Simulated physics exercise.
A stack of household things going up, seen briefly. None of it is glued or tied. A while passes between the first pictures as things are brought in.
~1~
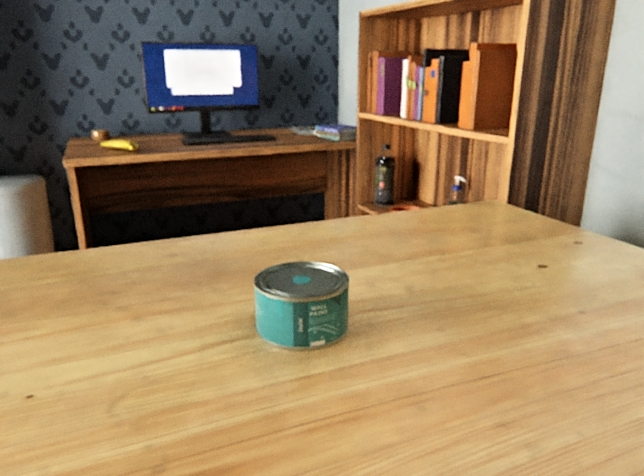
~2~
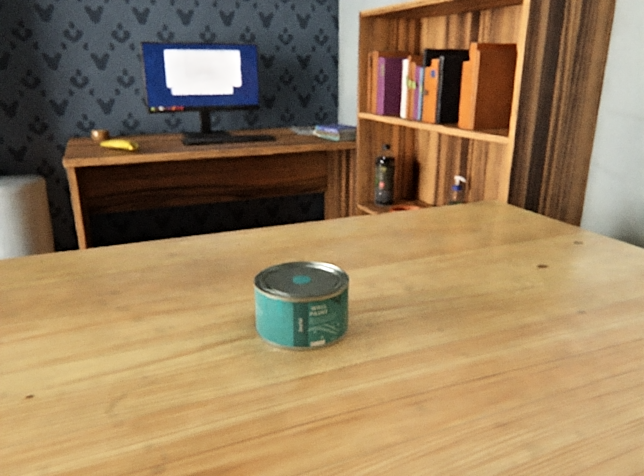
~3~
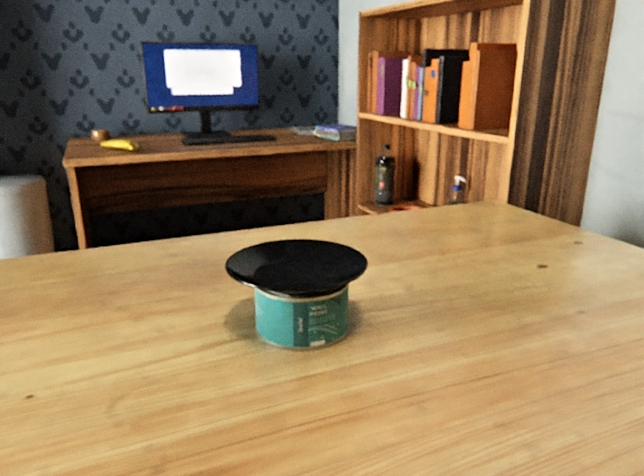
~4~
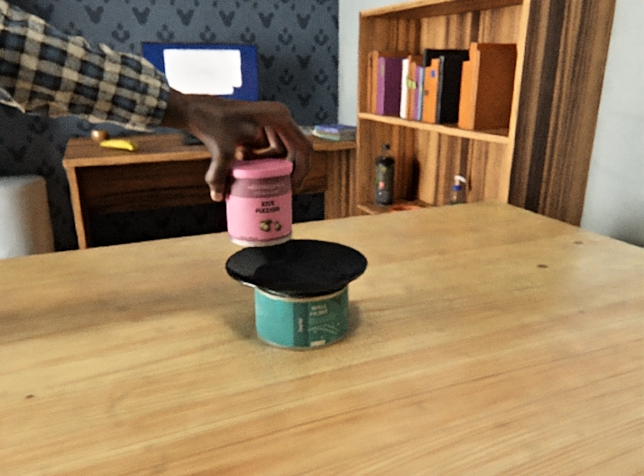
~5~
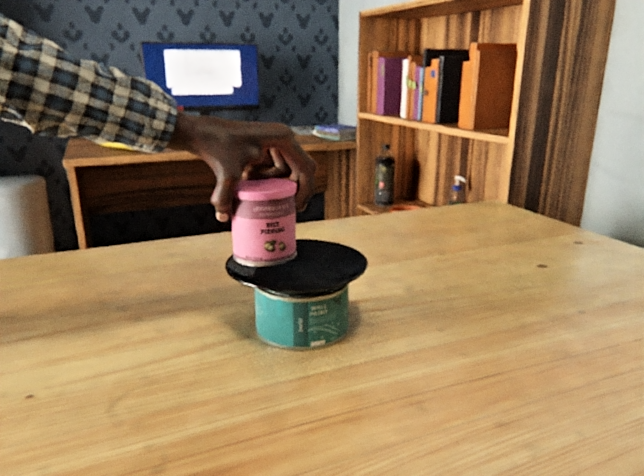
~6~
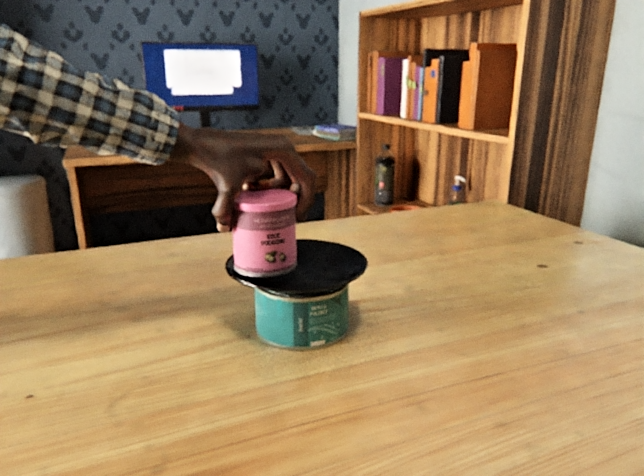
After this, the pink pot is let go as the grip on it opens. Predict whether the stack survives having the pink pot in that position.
Prediction: It survives.
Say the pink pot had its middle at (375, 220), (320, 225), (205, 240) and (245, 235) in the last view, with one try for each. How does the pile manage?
Try one: It topples; try two: It stands firm; try three: It topples; try four: It stands firm.
Then, 0.50 s later than the last frame, all is still.
Then, 1.30 s later than the last frame, things are still on the move.
Then, 2.00 s later than the last frame, as before.
Then, 2.70 s later than the last frame, all is still.
When it is over, all 3 as before. End places, in pixels of the last picture, pink pot near (265, 232). The pile holds.
